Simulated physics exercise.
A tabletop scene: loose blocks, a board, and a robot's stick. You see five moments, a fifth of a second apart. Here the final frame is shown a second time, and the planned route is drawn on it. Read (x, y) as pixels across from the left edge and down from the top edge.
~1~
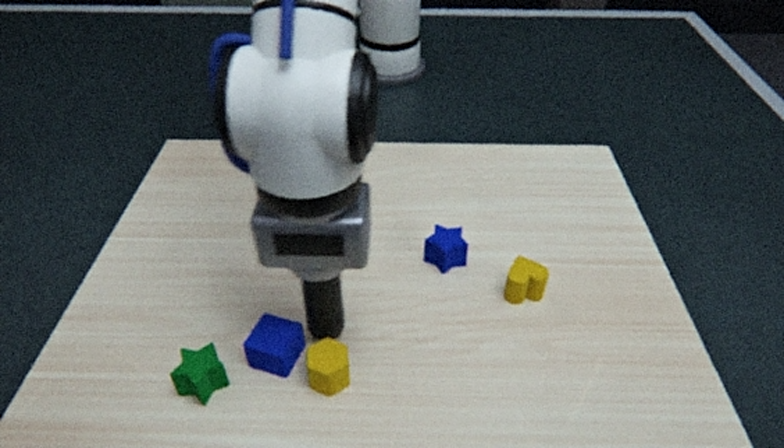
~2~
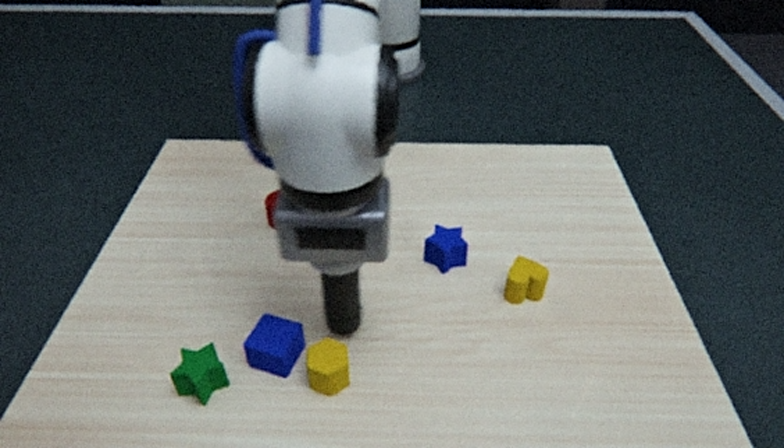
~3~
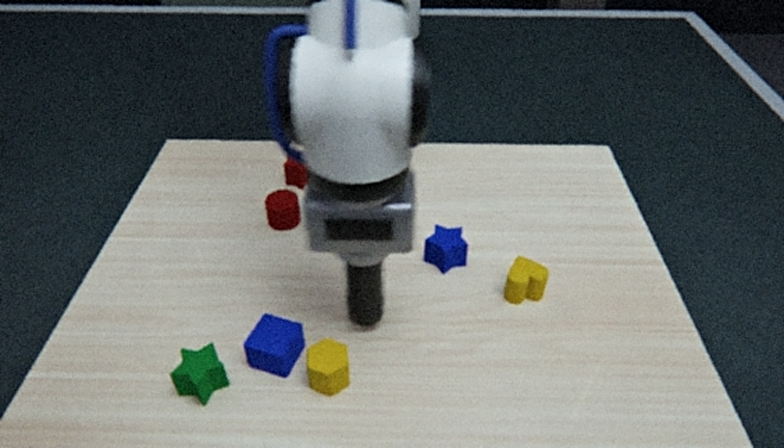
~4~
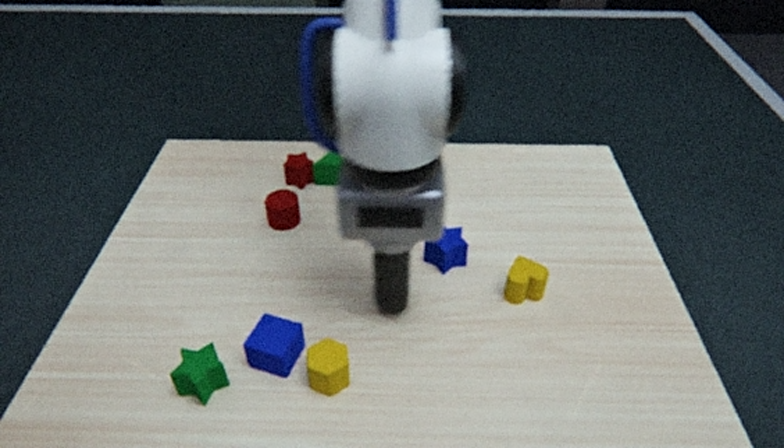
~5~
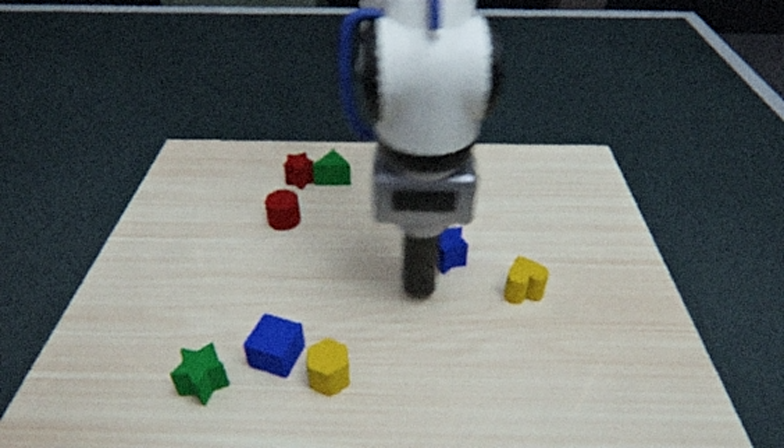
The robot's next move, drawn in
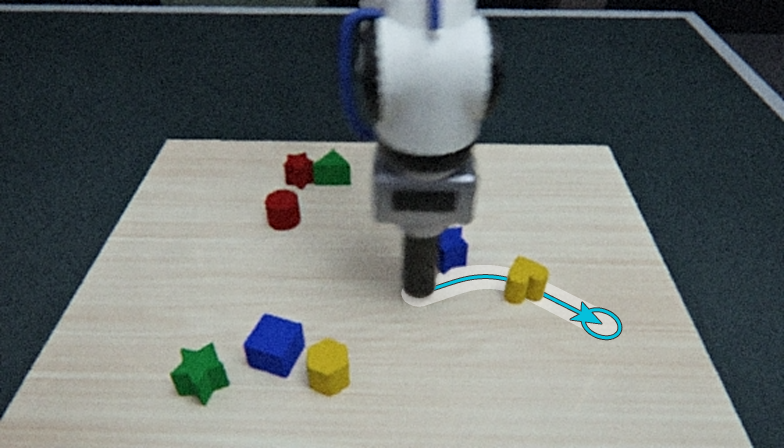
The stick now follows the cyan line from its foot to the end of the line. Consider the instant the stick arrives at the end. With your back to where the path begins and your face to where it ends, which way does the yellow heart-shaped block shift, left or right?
Its sideways move is to the right.
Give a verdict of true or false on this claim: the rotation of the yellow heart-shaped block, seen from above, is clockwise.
The statement is true.
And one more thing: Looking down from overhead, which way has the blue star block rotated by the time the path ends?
Answer: Anticlockwise.
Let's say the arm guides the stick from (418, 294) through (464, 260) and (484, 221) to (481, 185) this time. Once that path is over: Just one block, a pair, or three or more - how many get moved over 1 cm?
That's one.
Drawn move, from (418, 294) over (477, 277) and (539, 292) to (601, 323).
What follows on the original path. One third of the way, stick at (479, 270); blue star block at (452, 231), turned 30° anticlockwise.
Two thirds of the way, stick at (542, 285); blue star block at (452, 231), turned 30° anticlockwise; yellow heart-shaped block at (569, 292), turned 40° clockwise.
At the end, stick at (604, 316); blue star block at (452, 231), turned 30° anticlockwise; yellow heart-shaped block at (610, 328), turned 75° clockwise.
